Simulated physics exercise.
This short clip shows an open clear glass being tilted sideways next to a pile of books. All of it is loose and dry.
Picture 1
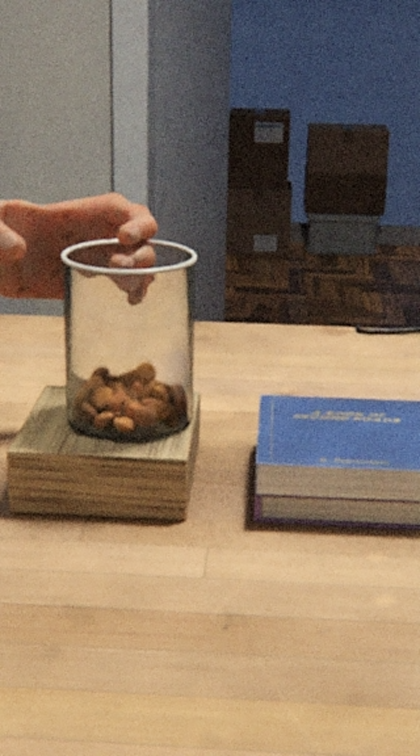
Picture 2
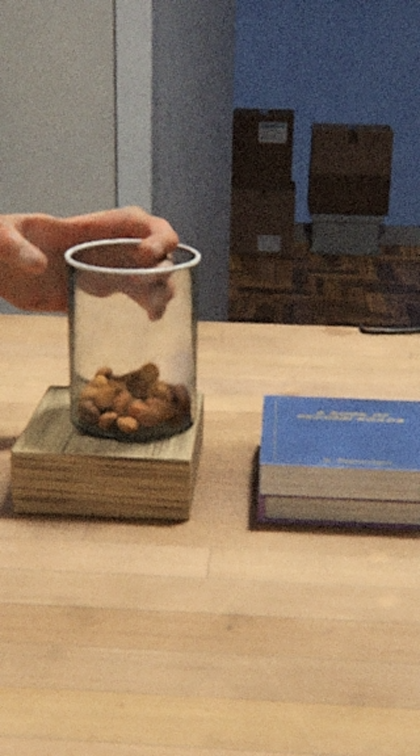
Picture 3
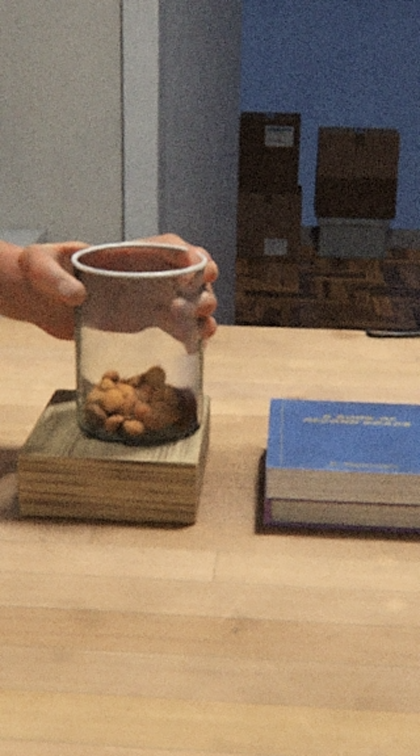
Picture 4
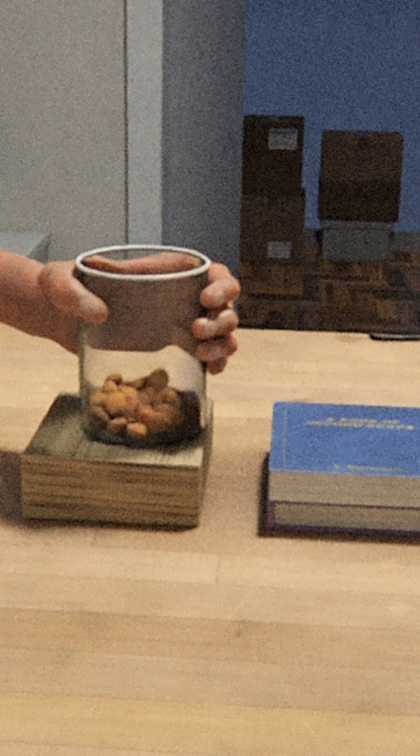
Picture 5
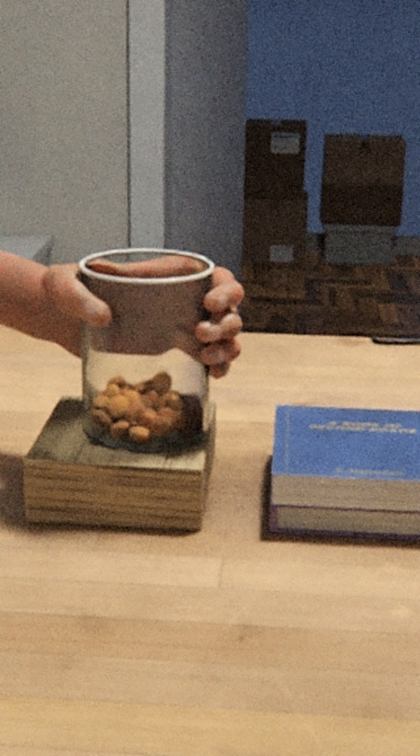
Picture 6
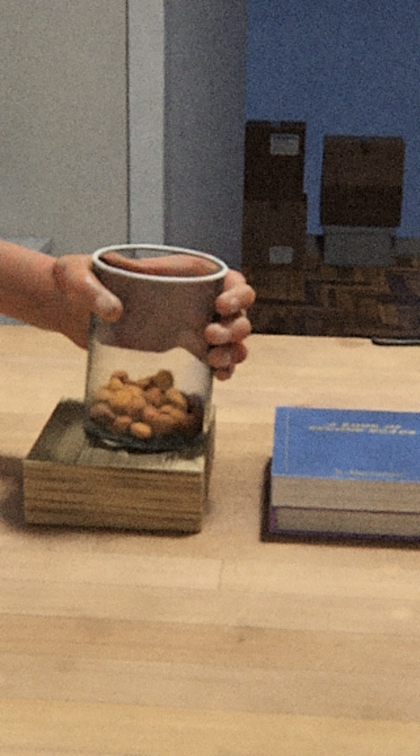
A hand reached around a clear glass with a small heap of brown bits in it, gripped it, and tilted it slightly right on its wooden block, beside a blue book on the table.
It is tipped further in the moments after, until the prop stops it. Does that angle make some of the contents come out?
I bet the contents are contained at that angle.
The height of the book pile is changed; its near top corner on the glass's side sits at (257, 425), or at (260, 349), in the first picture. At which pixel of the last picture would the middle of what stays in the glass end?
Try 1: Near (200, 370); try 2: Near (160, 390).
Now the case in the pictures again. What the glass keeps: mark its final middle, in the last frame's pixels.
At about (246, 413).
Then, 0.70 s later than the last frame, the glass leans 47°; everything is still inside.
Then, 1.31 s later than the last frame, the glass leans 84°; everything is still inside.
Then, 1.83 s later than the last frame, the glass rests on the book pile at 91°; everything is still inside.
When it is over, the glass rests on the book pile at 91°; everything is still inside.
